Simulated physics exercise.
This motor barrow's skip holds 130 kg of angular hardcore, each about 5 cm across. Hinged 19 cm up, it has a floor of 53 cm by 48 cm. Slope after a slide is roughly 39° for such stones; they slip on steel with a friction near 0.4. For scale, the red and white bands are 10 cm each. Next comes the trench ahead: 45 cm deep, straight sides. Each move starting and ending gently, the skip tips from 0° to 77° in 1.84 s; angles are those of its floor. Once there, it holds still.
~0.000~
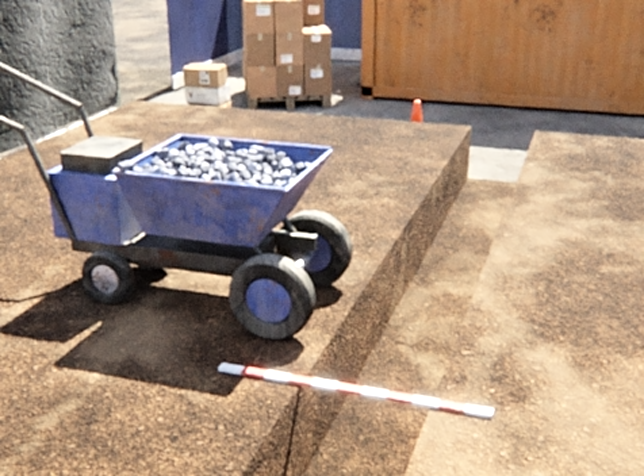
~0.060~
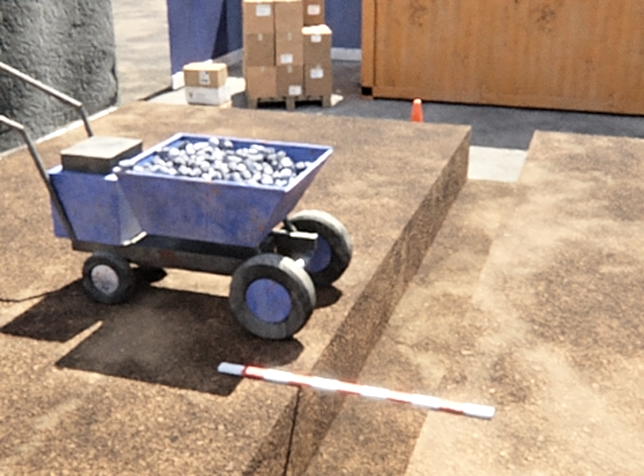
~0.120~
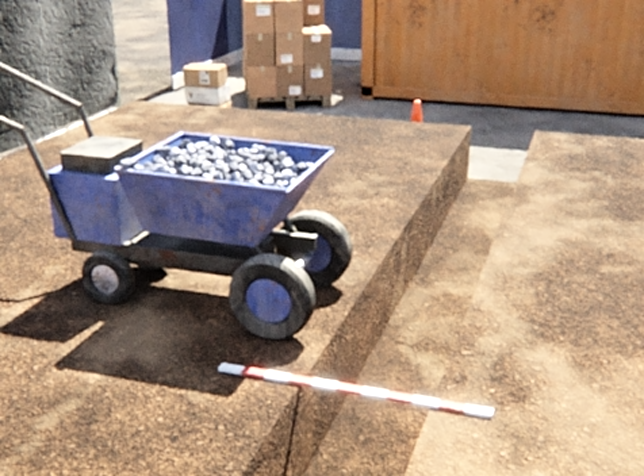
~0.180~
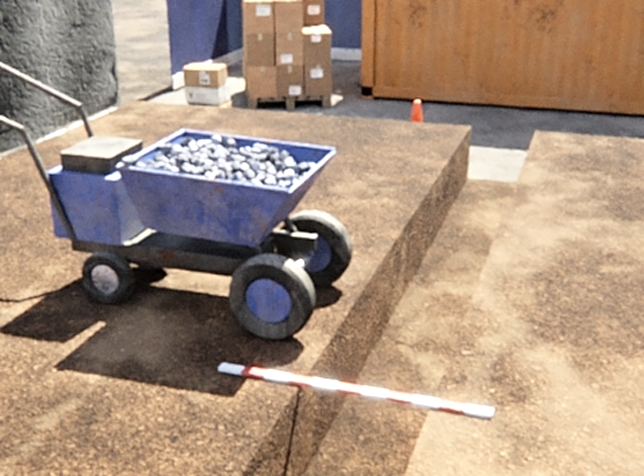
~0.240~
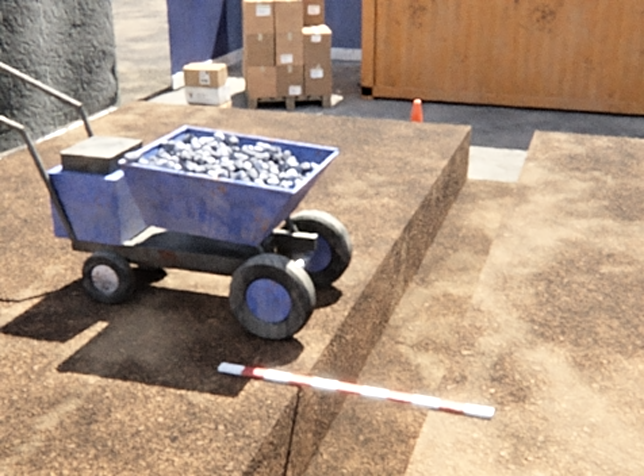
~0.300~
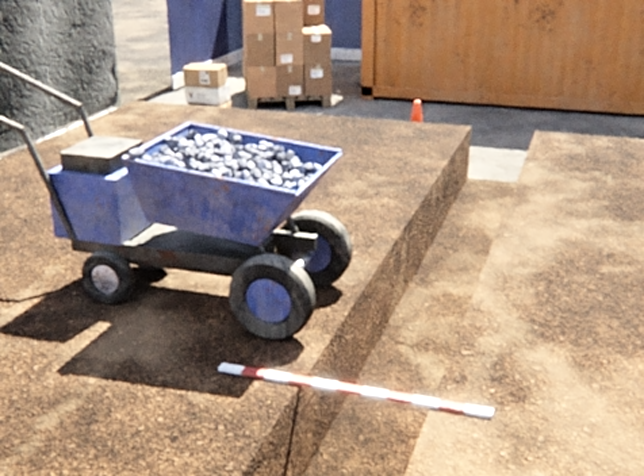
A blue motor barrow loaded with grey stones standing on a brown ledge, its skip tilting slightly while the wheels stay still.
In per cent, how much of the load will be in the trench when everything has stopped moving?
Around 83 per cent of it.
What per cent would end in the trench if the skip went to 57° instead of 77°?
It comes out at about 15 percent.
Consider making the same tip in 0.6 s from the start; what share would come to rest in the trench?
About 50 percent, I'd say.
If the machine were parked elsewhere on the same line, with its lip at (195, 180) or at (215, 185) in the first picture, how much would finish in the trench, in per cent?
The first gives about 80 percent and the second about 90 percent.
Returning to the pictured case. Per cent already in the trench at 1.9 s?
At that moment: Approx. 30 %.
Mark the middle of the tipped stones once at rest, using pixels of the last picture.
Their middle ends up near (423, 398).
After 1.4 s the floor is at 65°; 99 % in the skip, 1 % in the trench; the foremost stones are at (416, 266).
After 1.9 s the floor is at 77°; 66 % in the skip, 30 % in the trench, 5 % past the trench; the foremost stones are at (527, 337).
After 2.3 s the floor is at 77°; 41 % in the skip, 50 % in the trench, 9 % past the trench; the foremost stones are at (553, 331).
After 4.2 s the floor is at 77°; 8 % in the skip, 83 % in the trench, 9 % past the trench; the foremost stones are at (557, 332).
